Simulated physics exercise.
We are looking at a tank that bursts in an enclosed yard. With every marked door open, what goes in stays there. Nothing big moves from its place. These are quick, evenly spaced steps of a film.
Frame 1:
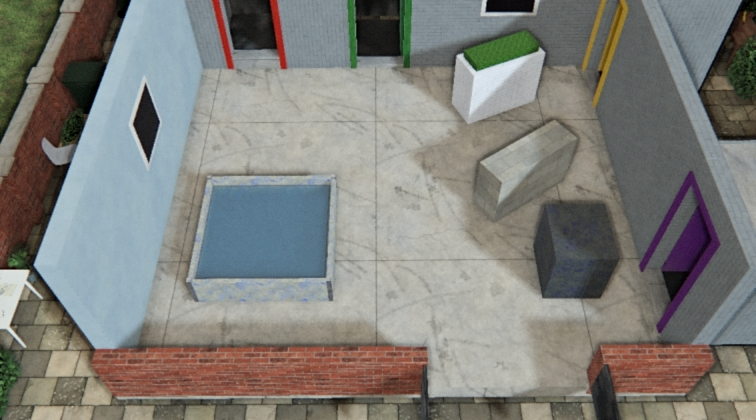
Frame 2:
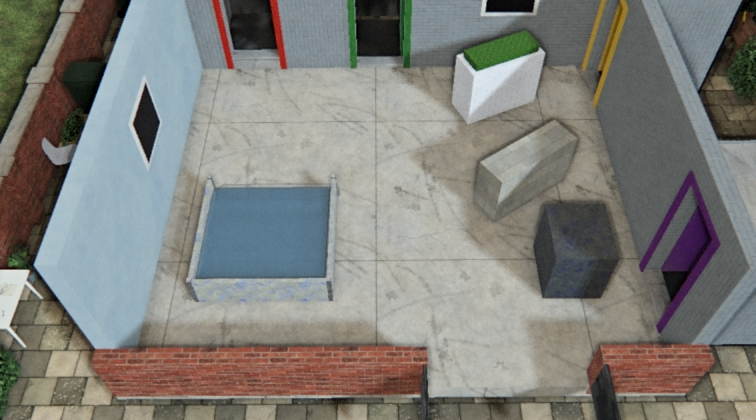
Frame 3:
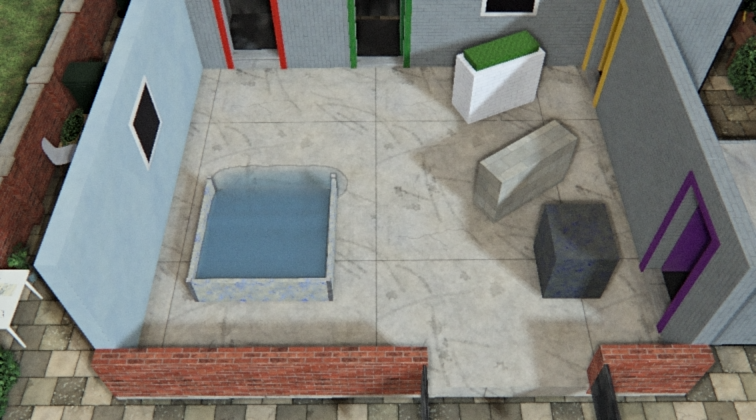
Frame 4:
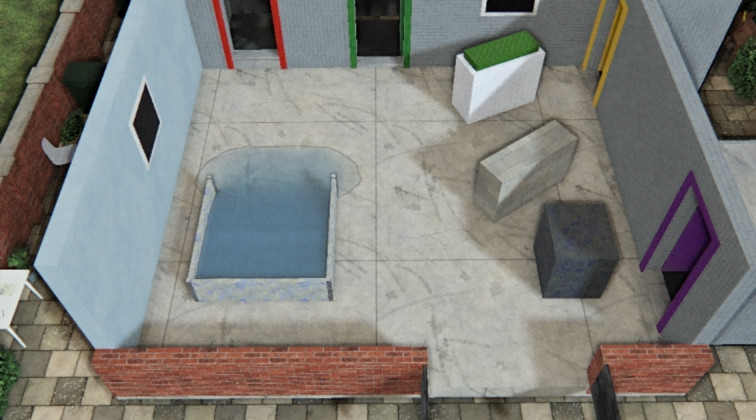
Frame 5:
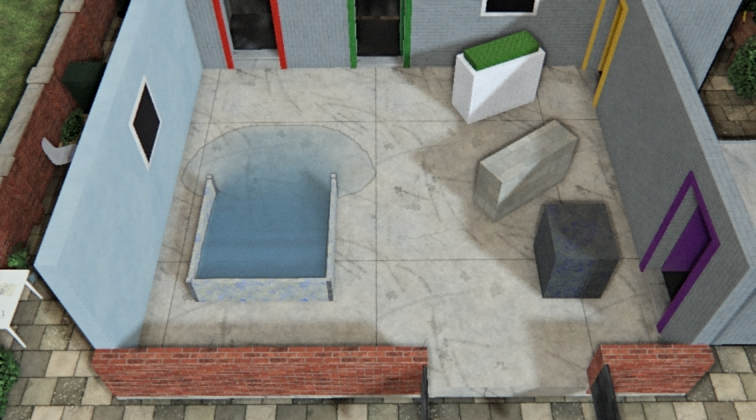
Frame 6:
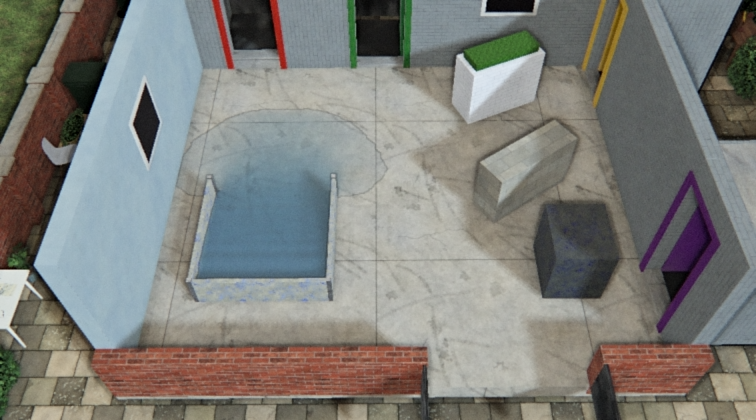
A walled concrete yard with a tank of water losing its far side, the water pouring out and spreading across the floor.
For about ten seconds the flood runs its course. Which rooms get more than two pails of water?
In the end most likely the purple door gets two buckets or less. Most likely the yellow door gets too much water. Most likely the green door gets too much water. Most likely the red door gets two buckets or less.
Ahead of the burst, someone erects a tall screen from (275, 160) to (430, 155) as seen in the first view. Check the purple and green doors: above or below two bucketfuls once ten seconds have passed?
What follows is that purple remains within bounds while green remains within bounds.
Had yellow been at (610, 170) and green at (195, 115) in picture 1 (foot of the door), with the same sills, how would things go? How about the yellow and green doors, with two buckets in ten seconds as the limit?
Well, the yellow one stays short of the threshold, while the green one crosses the threshold.
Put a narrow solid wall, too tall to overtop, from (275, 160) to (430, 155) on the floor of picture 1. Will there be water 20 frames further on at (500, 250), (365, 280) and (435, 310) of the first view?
Taking the points in the order given, they are inundated, high and dry and high and dry.
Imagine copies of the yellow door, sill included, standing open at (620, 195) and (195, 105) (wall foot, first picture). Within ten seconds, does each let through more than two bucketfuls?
Door one misses the threshold, door two beats the threshold.
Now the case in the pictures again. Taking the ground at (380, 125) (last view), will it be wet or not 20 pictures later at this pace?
Looking there, it would be swamped.
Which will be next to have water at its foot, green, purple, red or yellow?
The door marked red, I reckon.
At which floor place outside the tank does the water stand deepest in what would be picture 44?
Estimated pixel: (484, 72).
A moment on, water covers 25 % of the floor; the purple door not reached, the yellow door not reached, the green door not reached, the red door wet at the sill, nothing in.
Next, water covers 30 % of the floor; the purple door not reached, the yellow door not reached, the green door under two buckets in, the red door wet at the sill, nothing in.
Then, water covers 35 % of the floor; the purple door not reached, the yellow door not reached, the green door over two buckets in, the red door wet at the sill, nothing in.
Later, water covers 50 % of the floor; the purple door not reached, the yellow door over two buckets in, the green door over two buckets in, the red door wet at the sill, nothing in.
In the end, water covers 80 % of the floor; the purple door wet at the sill, nothing in, the yellow door over two buckets in, the green door over two buckets in, the red door wet at the sill, nothing in.
